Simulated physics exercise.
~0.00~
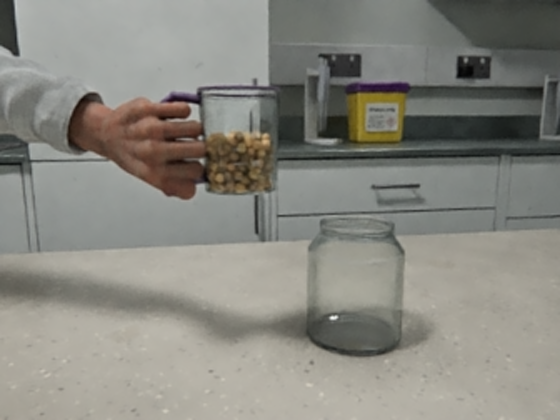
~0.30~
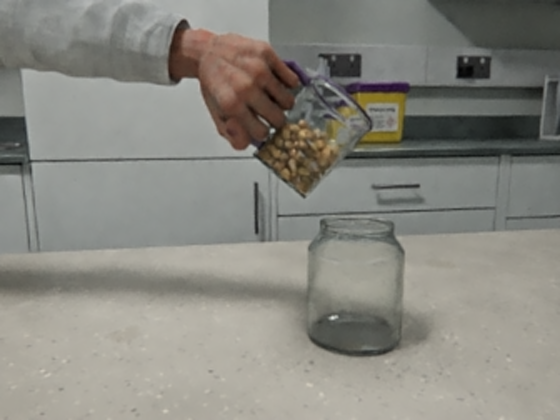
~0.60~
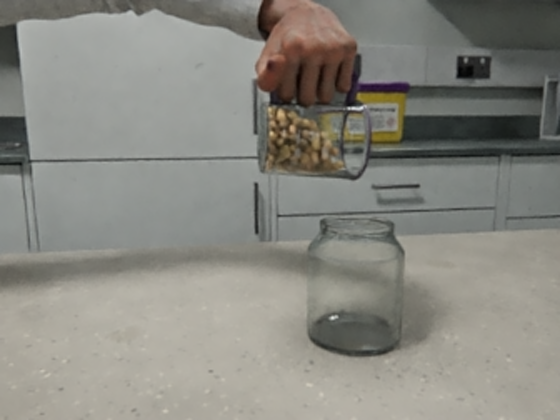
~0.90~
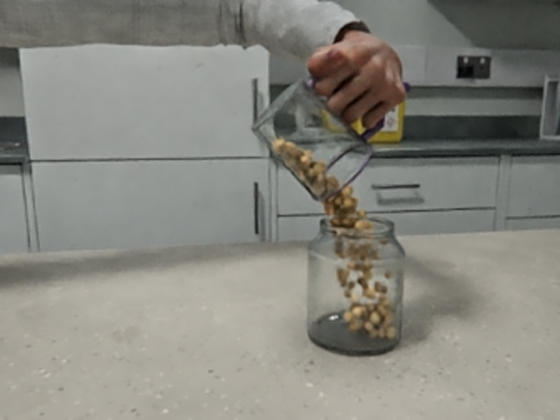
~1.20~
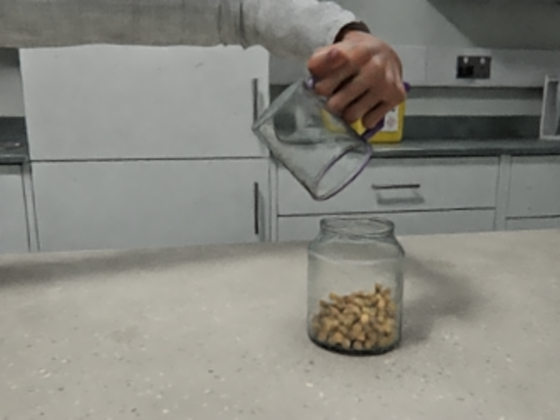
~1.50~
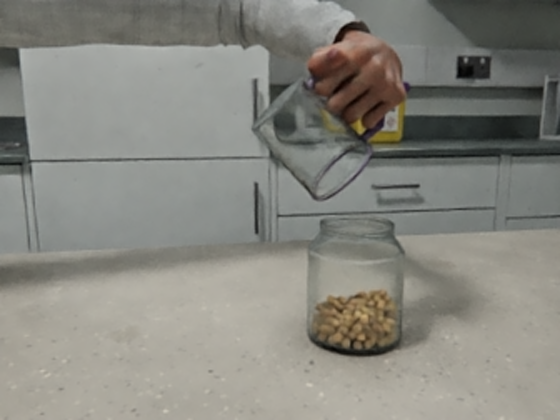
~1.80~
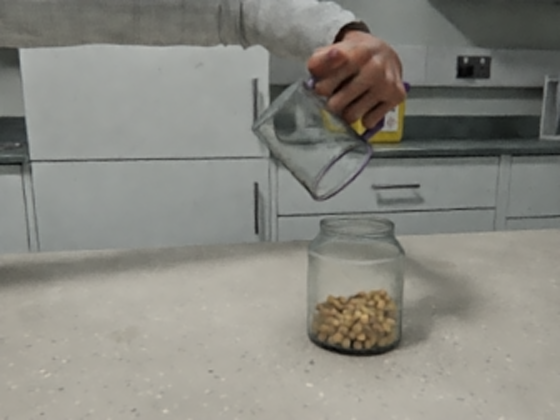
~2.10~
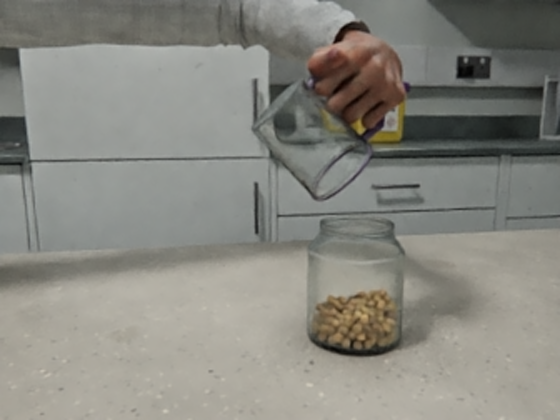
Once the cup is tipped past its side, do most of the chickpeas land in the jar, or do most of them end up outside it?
Most of them land in the jar. They settle in a heap at its bottom, with none seen on the worktop and the cup left empty.
